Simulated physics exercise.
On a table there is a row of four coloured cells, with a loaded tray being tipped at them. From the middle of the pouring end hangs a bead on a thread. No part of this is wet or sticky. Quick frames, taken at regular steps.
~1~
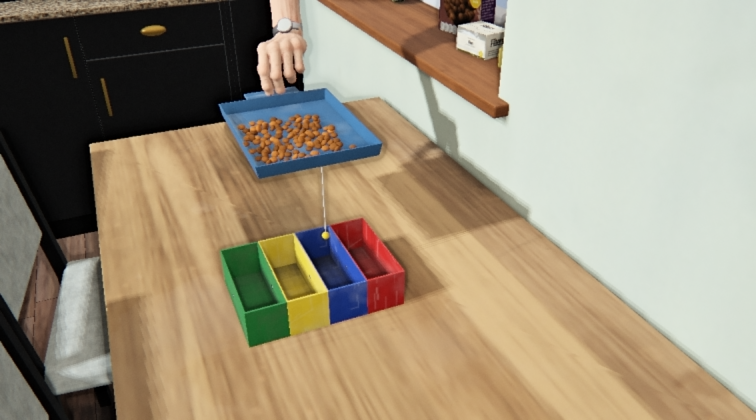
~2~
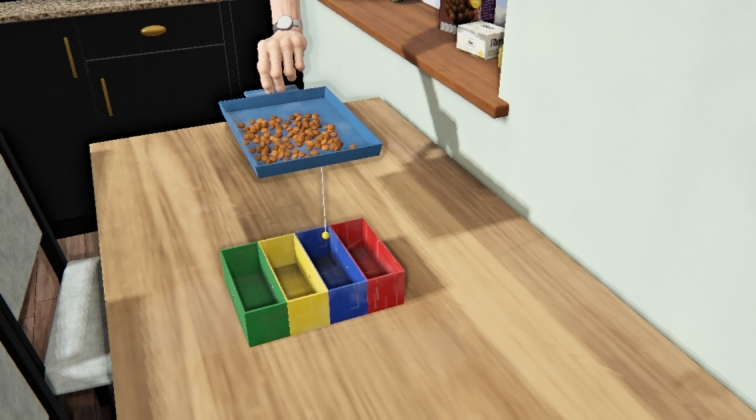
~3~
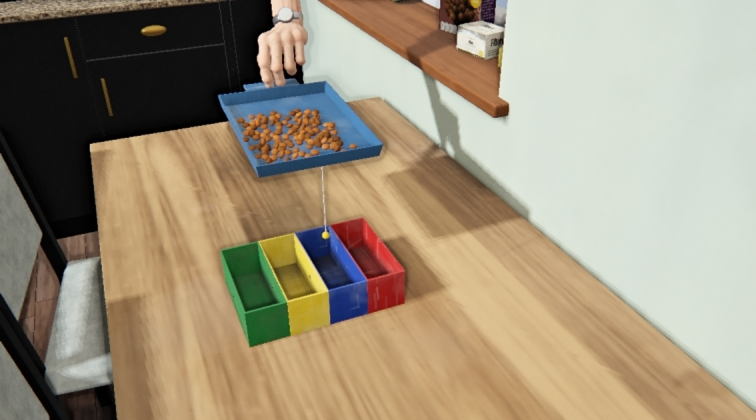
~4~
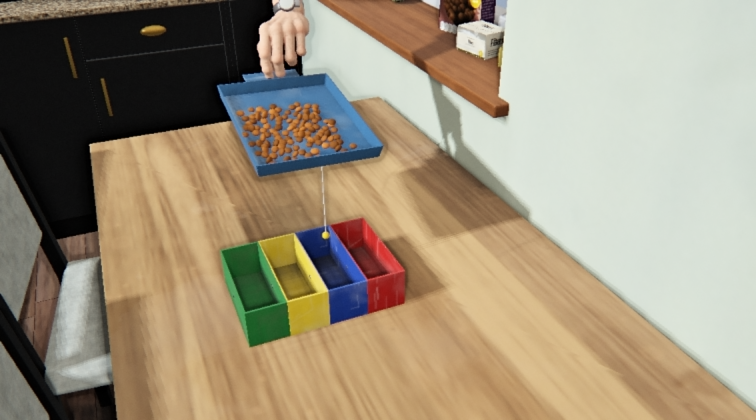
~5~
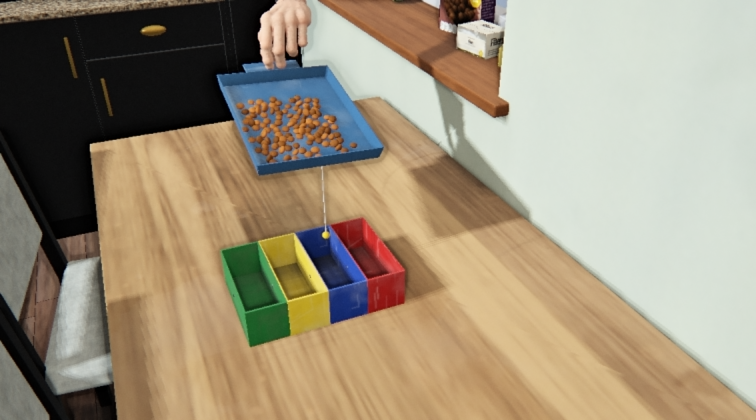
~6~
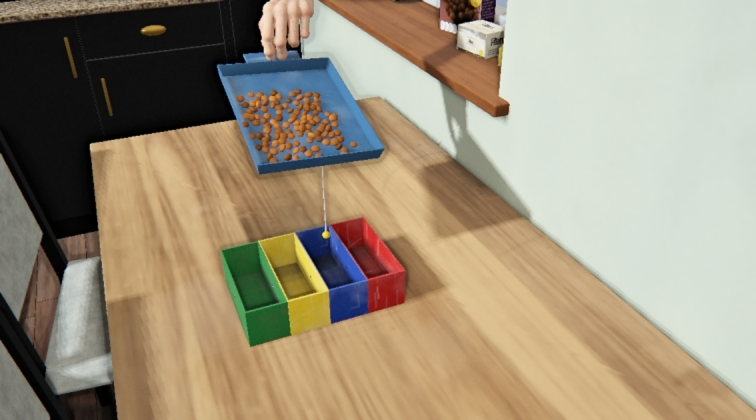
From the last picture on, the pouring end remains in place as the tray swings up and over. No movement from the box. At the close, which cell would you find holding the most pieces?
You would find the most in the red cell.
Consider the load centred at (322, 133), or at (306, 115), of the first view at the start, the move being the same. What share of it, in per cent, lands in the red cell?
Estimate: 50 % first, 50 % second.
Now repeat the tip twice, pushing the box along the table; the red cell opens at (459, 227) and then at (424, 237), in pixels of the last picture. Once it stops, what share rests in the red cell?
0 and 0 %.
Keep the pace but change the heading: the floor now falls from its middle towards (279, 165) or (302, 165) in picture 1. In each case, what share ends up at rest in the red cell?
In order: About 0, then 10 percent.
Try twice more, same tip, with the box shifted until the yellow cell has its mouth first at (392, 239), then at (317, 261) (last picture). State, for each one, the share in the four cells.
About 80 % and 100 %.
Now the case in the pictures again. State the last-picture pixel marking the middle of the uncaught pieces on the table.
It's centred at about (425, 271).
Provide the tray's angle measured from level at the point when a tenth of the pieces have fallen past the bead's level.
The angle is roughly 95° at that point.
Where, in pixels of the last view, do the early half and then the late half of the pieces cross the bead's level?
Near (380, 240) and later near (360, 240).
Shortly afterwards, tray tipped steeply; all but a few on the tray; only a few falling or outside the box.
Next, tray tipped past a quarter turn; near a quarter on the tray; near a quarter in the red cell; a little in the blue cell; only a few in the yellow cell; near half falling or outside the box.
Some moments later, tray tipped past a quarter turn; near a third in the red cell; near a quarter in the blue cell; a little in the yellow cell; near a third falling or outside the box.
In the end, tray tipped past a quarter turn; near a third in the red cell; near a quarter in the blue cell; a little in the yellow cell; none at all in the green cell; near a third outside the box.
